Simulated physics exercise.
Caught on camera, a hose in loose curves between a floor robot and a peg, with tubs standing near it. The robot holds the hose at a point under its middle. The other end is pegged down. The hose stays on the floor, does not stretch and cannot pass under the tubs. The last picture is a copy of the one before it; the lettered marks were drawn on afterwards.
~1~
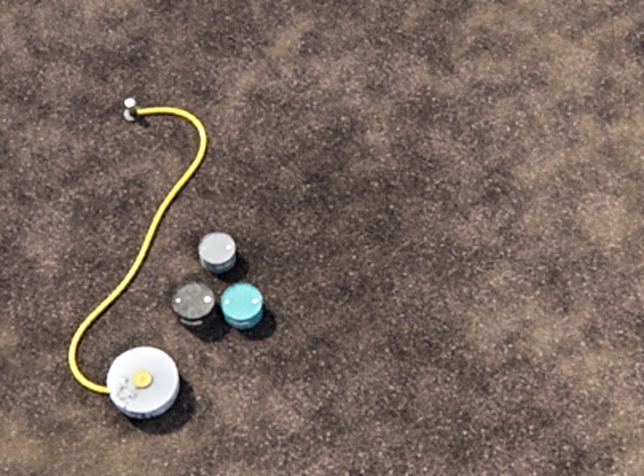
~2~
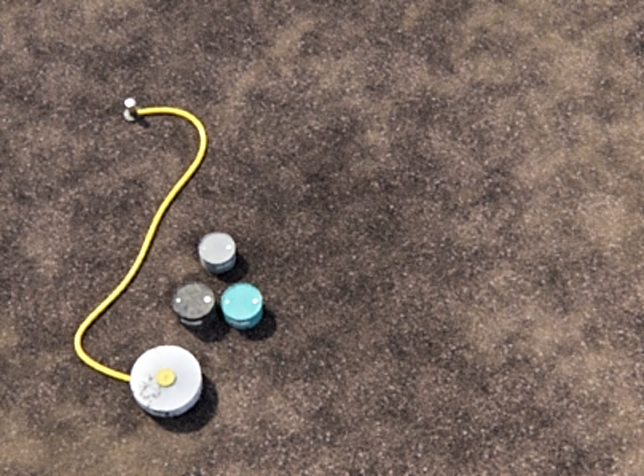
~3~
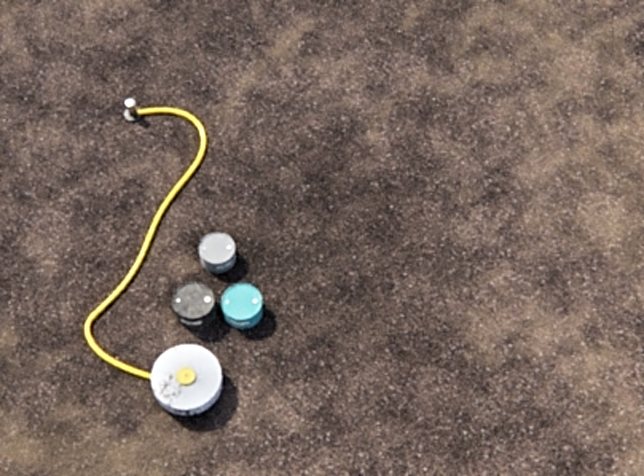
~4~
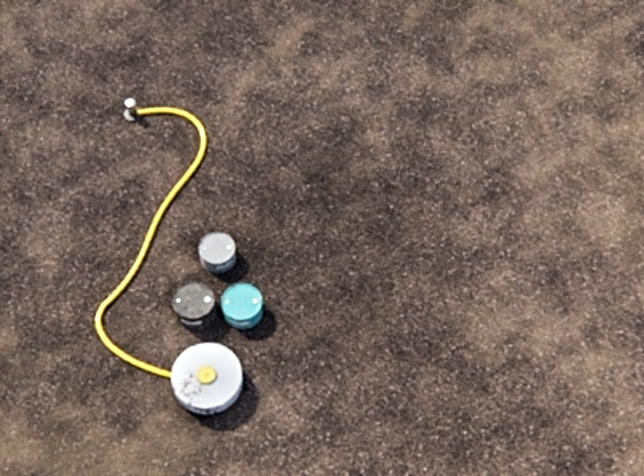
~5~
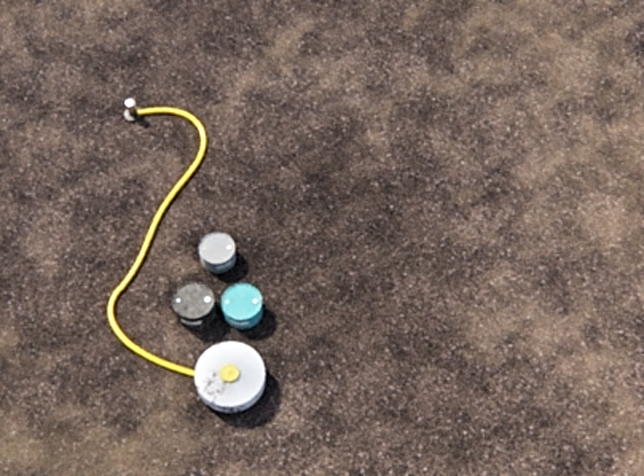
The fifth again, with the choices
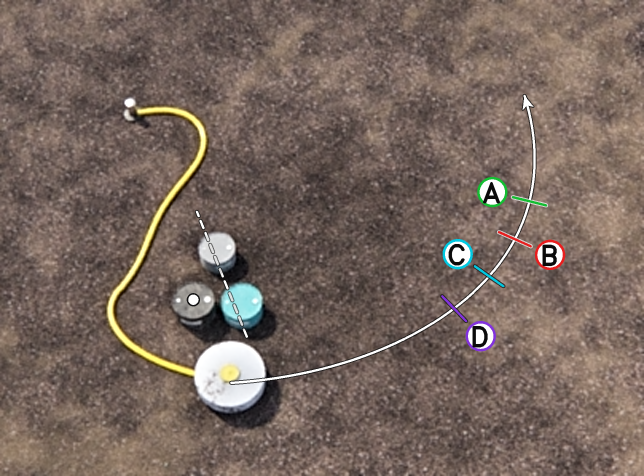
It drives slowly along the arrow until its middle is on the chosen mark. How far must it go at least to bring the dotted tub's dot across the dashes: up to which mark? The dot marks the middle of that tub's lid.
As far as tick D.
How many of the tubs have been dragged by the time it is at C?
By then, three.
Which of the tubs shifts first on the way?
The black tub.
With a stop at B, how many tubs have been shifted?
By then, three.
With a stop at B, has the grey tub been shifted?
Yes.
On the marked copy, A at (530, 201); B at (515, 239); C at (489, 276); D at (454, 308); the dashed line at (221, 272); the route from (231, 383) via (474, 292) to (525, 96); the white dot at (193, 300).
Taking D. A third of the way, robot (316, 365); black tub (194, 305).
Two thirds of the way, robot (395, 339); black tub (196, 304).
When it is over, robot (455, 303); black tub (236, 270); turquoise tub (274, 282); grey tub (219, 242); the dot on the black tub is over the dashed line.
As for the rest, A does it too, but is farther than needed; B does it too, but is farther than needed; C does it too, but is farther than needed.
